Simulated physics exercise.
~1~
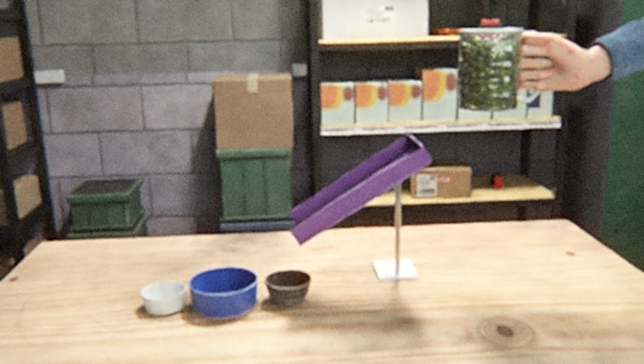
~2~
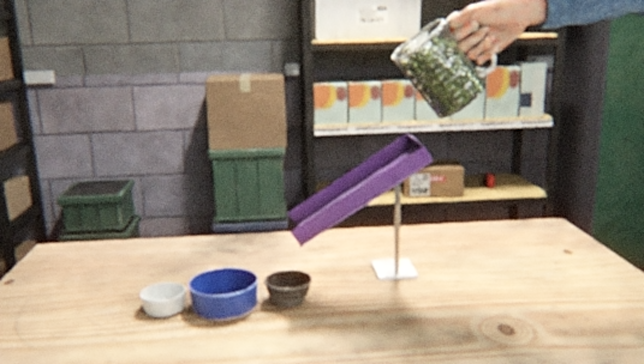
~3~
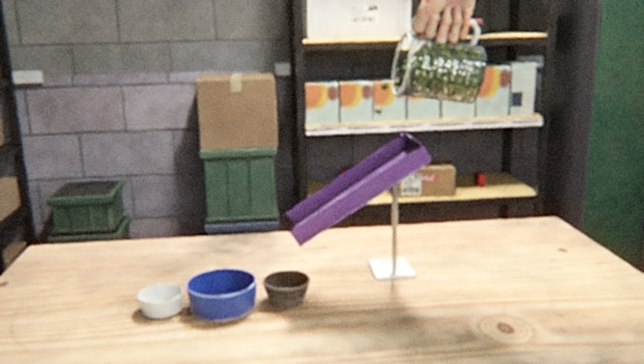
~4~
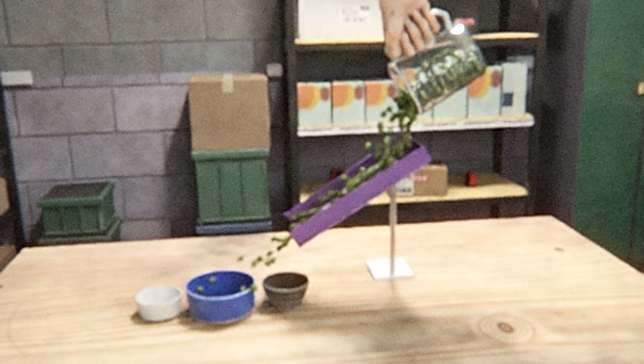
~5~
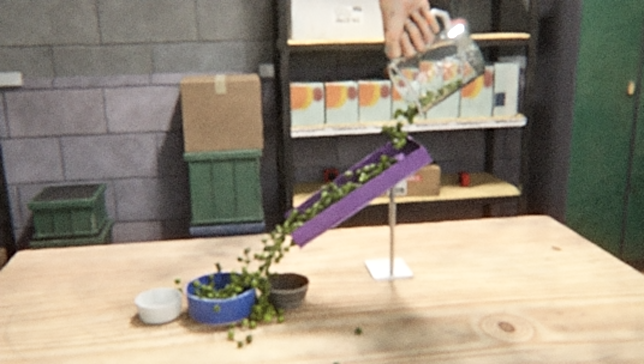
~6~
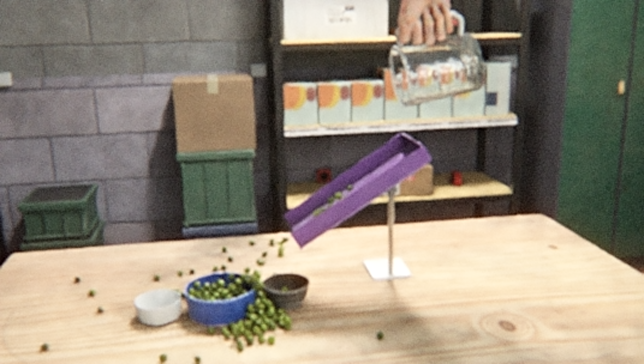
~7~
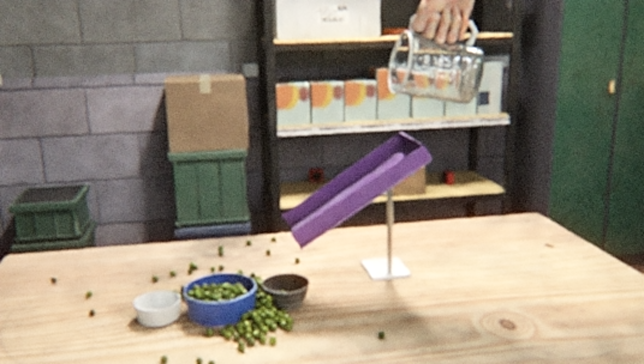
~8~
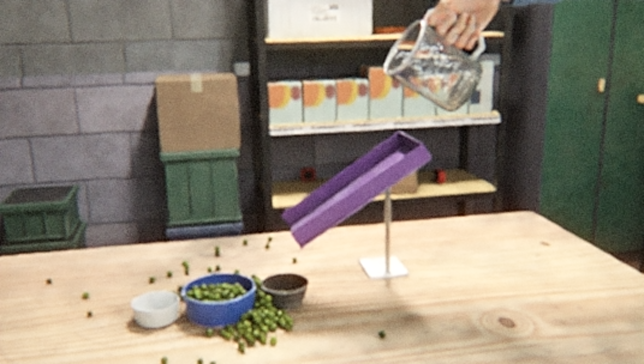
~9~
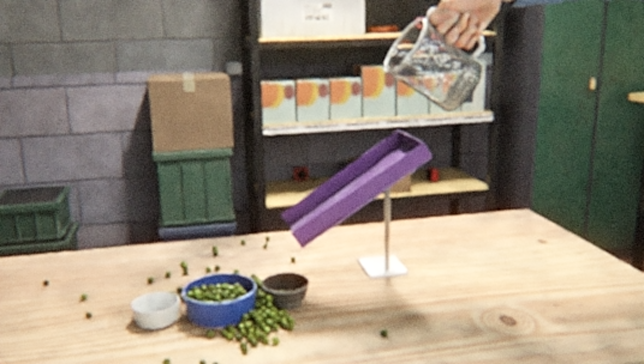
A hand carries a clear glass jug full of small green olives leftward, above a purple chute propped over a wooden table. White, blue and dark bowls sit in a row below the chute's lower end. The hand tips the jug until olives pour out, and they slide down to the left in a stream. They fill the blue bowl and spill over, bouncing across the table. The chute empties as the hand turns the jug partway back. It ends held there, tilted and empty, with many olives in the blue bowl and many others scattered around it.
